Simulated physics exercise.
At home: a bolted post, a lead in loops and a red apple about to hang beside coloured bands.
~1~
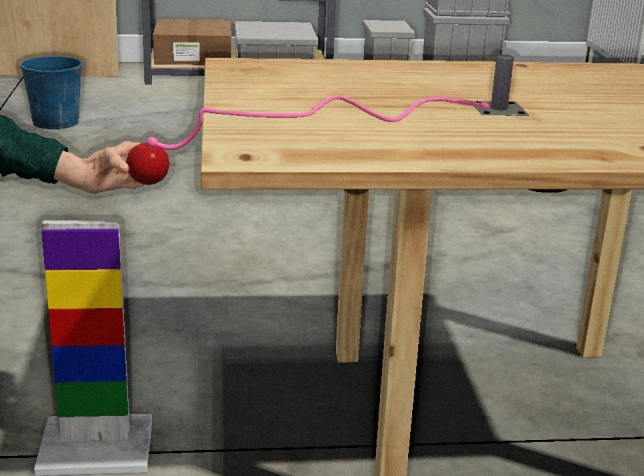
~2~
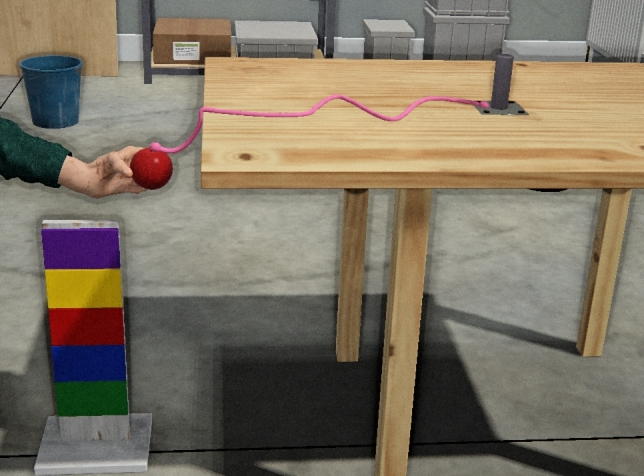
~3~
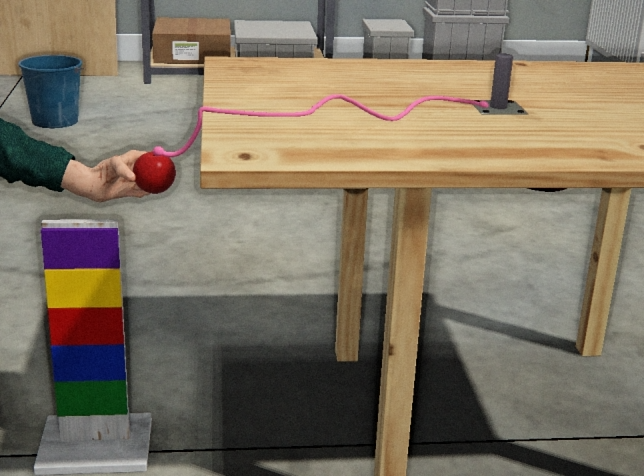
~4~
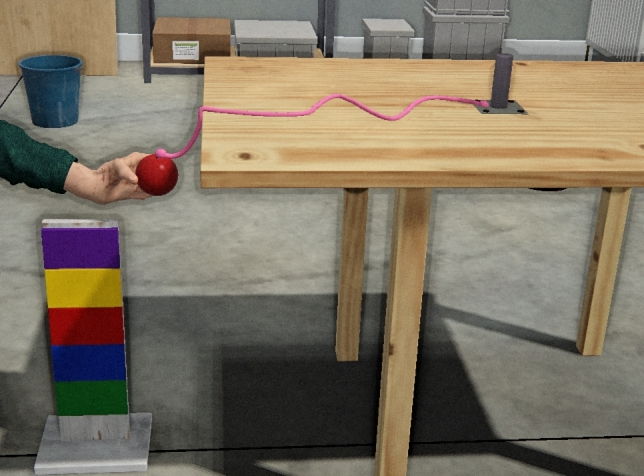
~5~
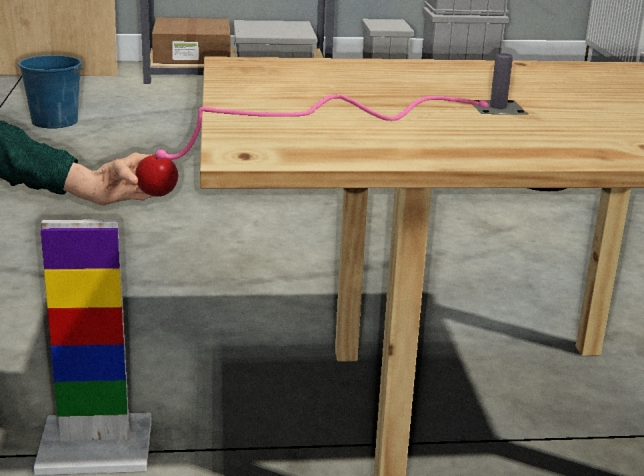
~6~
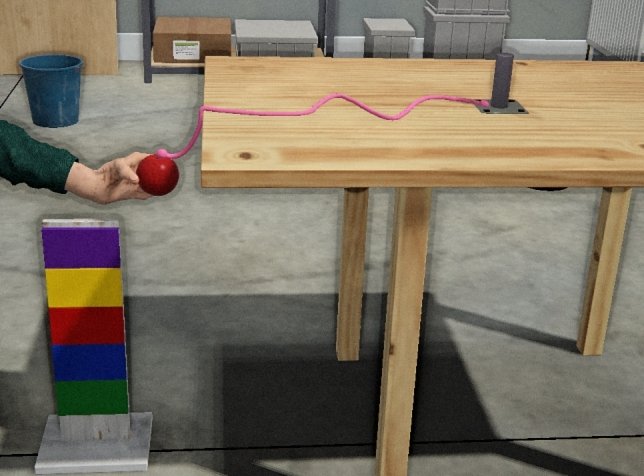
A hand in a dark green sleeve holds a round red object at the left end of a pale wooden table, in a concrete-floored storage room seen from slightly above. A pink cord runs in loose waves from it across the tabletop to a dark upright bracket, with a purple, yellow, red, blue and green banded post below the hand. The hand eases the object slightly rightward and down, then barely moves, while the view stays still.
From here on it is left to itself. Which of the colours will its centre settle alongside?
It settles alongside red.
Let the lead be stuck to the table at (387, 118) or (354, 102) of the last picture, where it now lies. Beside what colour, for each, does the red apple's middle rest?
For the first place it's yellow, and for the second purple.
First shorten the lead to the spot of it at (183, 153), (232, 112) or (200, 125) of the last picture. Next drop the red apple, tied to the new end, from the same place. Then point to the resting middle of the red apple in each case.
In turn, (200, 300) for the first, (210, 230) for the second and (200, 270) for the third.
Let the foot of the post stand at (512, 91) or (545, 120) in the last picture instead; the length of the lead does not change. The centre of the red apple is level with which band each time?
Result 1: Yellow. Result 2: Yellow.
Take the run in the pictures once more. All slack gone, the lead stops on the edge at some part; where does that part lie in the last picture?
Pixel (318, 106) or thereabouts.
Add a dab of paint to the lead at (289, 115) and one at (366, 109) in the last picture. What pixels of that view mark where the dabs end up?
Around (201, 164); the other one around (296, 108).
A little later, apple near (226, 314); level with red.
Next, apple near (188, 323); level with red.
When it is over, apple near (204, 323); level with red. Its middle rests at the red band.
